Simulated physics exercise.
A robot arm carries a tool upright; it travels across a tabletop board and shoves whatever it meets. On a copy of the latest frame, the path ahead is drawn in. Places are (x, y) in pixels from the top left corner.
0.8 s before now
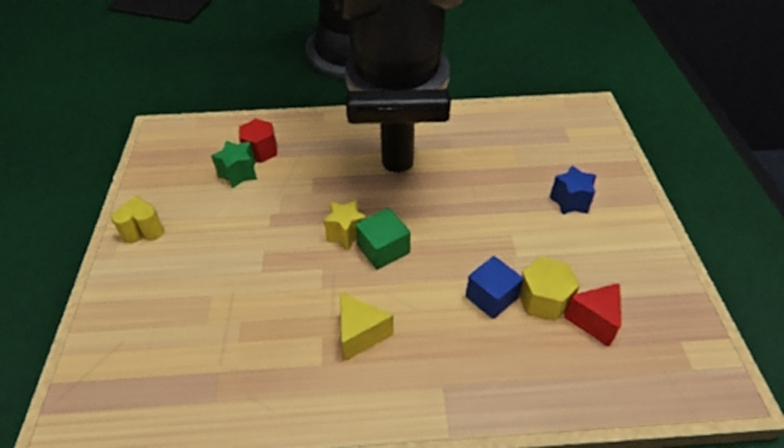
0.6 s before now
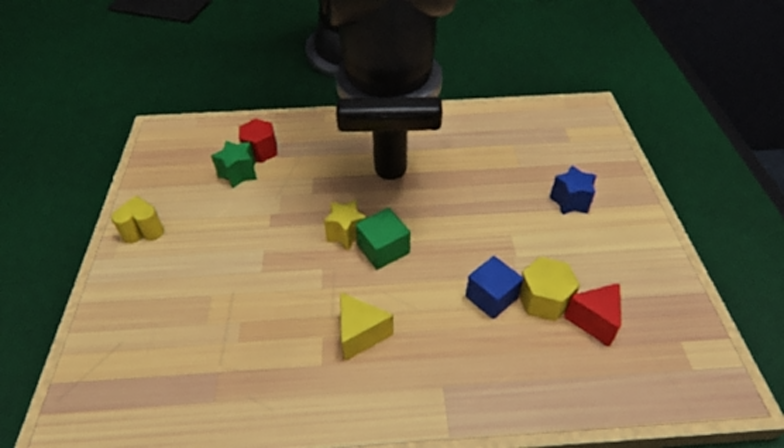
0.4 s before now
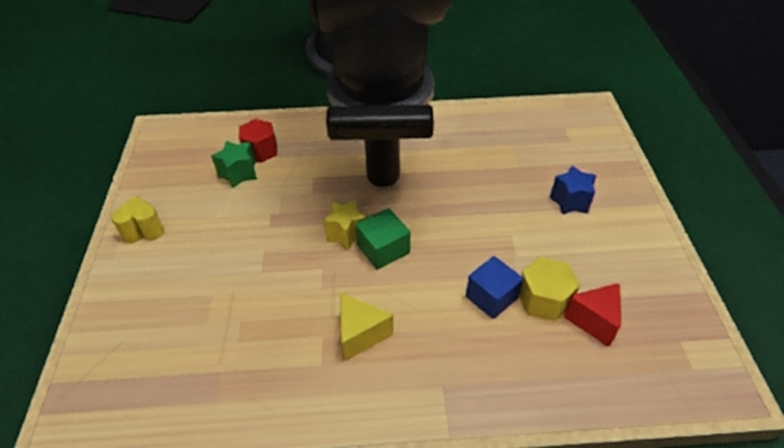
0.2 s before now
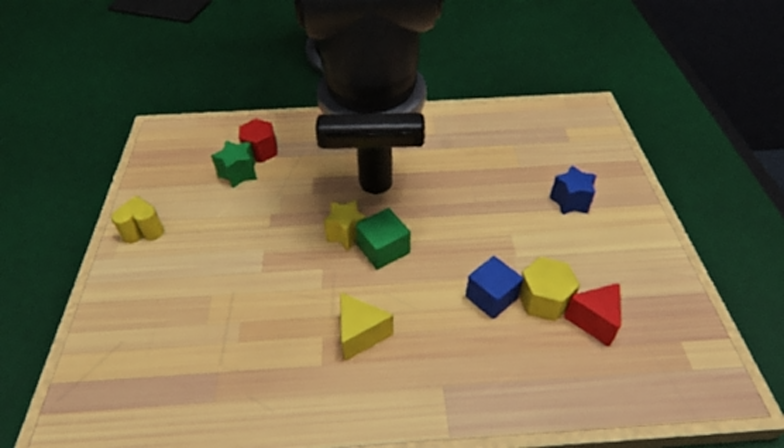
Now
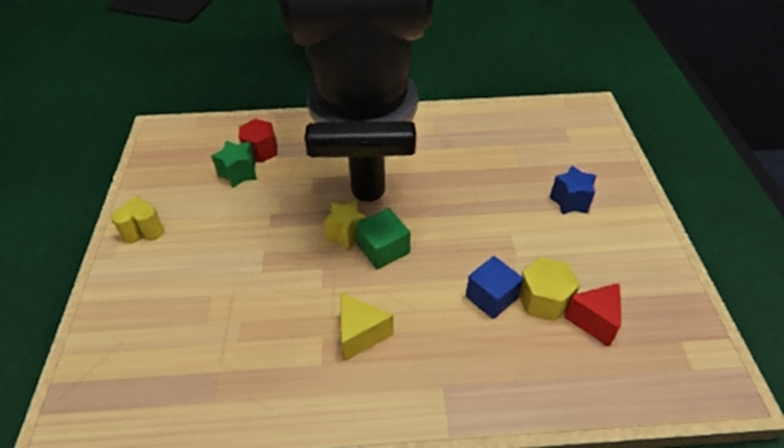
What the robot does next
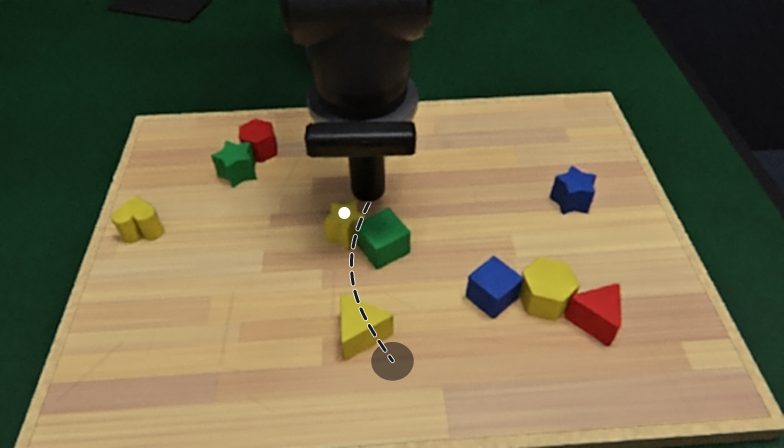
A black robotic arm with a short cylindrical tip moves slowly toward the viewer and slightly left over a wooden board, nearing a yellow star and green block, while the scattered red, green, blue and yellow blocks stay still.
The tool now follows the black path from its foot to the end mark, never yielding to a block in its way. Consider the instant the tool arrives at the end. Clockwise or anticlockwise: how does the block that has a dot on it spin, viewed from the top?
From above, the block that has a dot on it will be seen to turn clockwise.
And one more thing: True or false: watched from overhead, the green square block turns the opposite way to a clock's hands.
It is true.
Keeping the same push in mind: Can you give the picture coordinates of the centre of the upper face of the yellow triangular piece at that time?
The spot you're after is about (367, 372) in the image.
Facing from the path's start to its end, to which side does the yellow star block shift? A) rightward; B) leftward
Choice A: Rightward.
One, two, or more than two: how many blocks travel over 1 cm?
It should be three or more, as far as I can tell.
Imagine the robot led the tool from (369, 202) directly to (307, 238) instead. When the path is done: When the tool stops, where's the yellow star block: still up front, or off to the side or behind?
It slides aside on the way.
The drawn path runs from (369, 202) through (353, 249) and (359, 304) to (392, 361); the dot is on the yellow star block.
On the path given first. One third of the way, tool at (351, 239); yellow star block at (320, 243); green square block at (387, 240), turned 40° anticlockwise.
Two thirds of the way, tool at (358, 294); yellow star block at (314, 252), turned 30° clockwise; yellow triangular piece at (358, 318); green square block at (392, 244), turned 60° anticlockwise.
At the end, tool at (392, 351); yellow star block at (314, 252), turned 30° clockwise; yellow triangular piece at (367, 372), turned 15° clockwise; green square block at (392, 244), turned 60° anticlockwise.
